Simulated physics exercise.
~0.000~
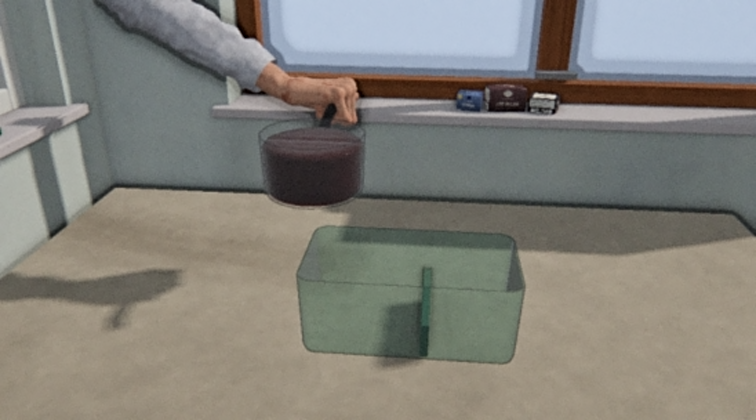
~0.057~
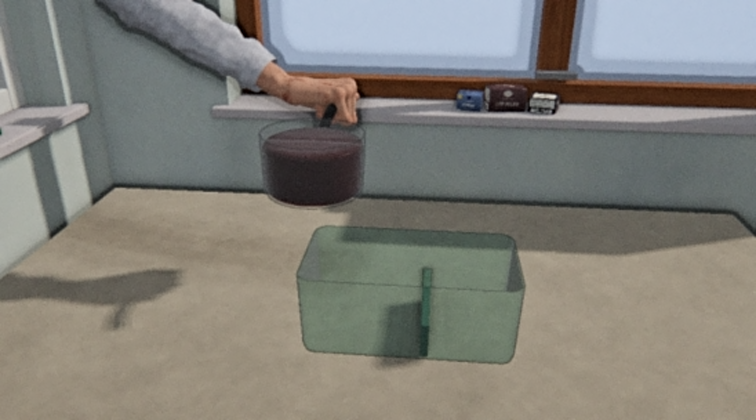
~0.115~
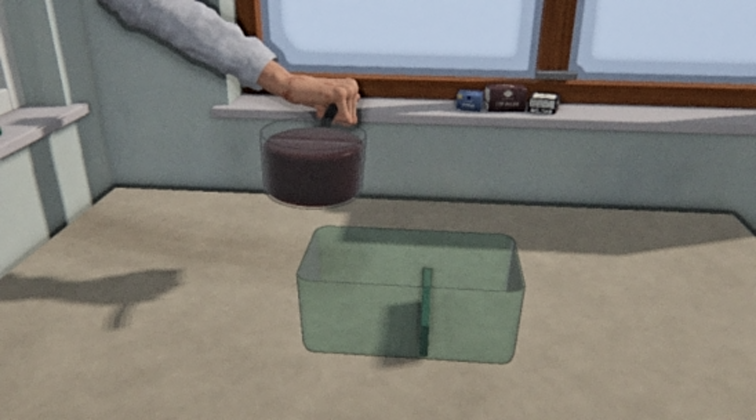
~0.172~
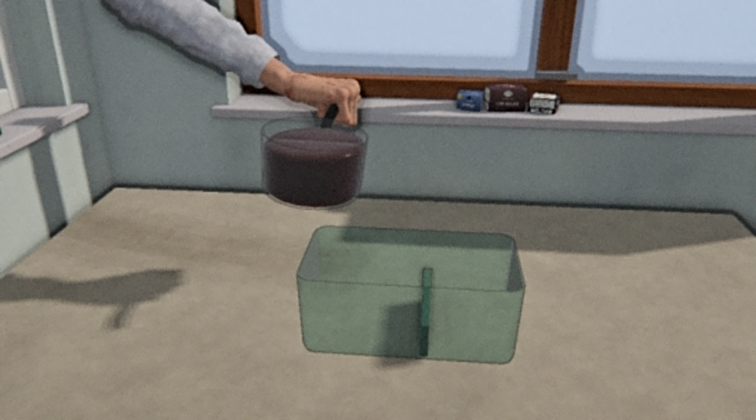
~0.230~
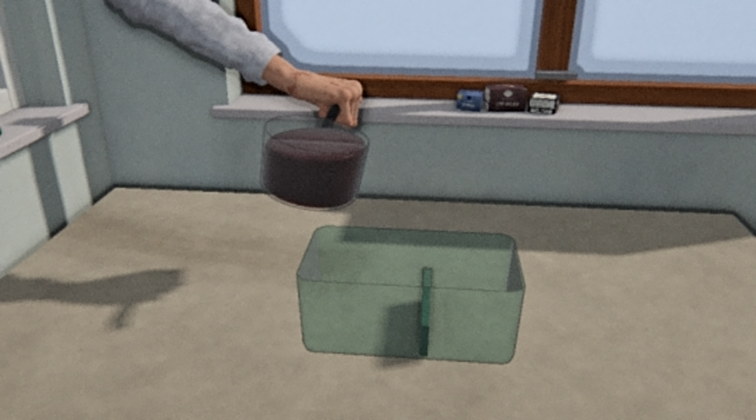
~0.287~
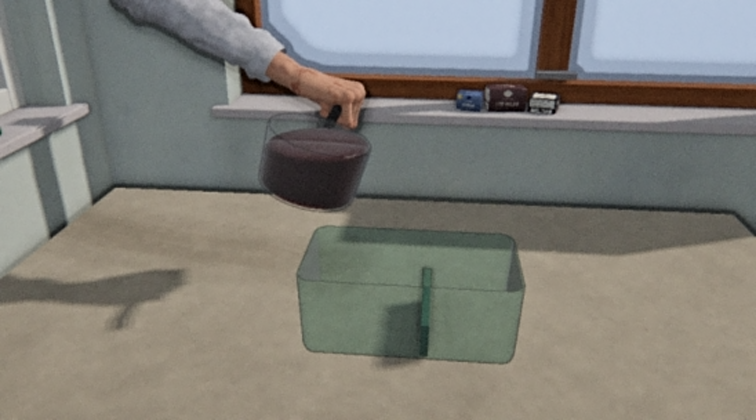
A saucepan of dark wine, held by a hand above and to the left of an empty green see-through basin, stays almost level at first, then tilts slightly clockwise, its right side dipping while the basin remains still.
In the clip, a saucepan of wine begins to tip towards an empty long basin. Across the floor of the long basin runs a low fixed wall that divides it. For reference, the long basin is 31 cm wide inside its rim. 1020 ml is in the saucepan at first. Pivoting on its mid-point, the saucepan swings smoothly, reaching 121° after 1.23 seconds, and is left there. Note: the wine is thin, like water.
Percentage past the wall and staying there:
28 percent.
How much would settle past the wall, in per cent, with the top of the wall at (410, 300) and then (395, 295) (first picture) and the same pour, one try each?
Respectively close to 55 and 70 %.
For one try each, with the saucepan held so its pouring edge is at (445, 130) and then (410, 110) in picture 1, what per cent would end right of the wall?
About 80 %, then about 80 %.
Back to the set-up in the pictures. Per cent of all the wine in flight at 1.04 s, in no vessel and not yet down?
Airborne share: Near 7 %.
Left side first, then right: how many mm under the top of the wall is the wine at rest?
Measured: Left around 26 mm, right around 38 mm.
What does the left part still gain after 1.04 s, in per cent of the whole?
10 %.
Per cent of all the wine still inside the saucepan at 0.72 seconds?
I'd estimate some 48 % remains.
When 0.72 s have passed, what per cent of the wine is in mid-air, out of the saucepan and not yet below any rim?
Share: Roughly 32 per cent.
Then, 0.72 s in, the tilt is 77° and 48 per cent is still to pour, 12 is left of the wall and 9 right of it.
Then, 1.04 s in, the tilt is 114° and 5 per cent is still to pour, 61 is left of the wall and 27 right of it.
Then, 1.37 s in, the tilt is 121° and 0 per cent is still to pour, 71 is left of the wall and 28 right of it.
Then, 1.73 s in, the tilt is 121° and 0 per cent is still to pour, 71 is left of the wall and 28 right of it.
Finally, 71 per cent lies left of the wall, 28 right of it and 2 outside.
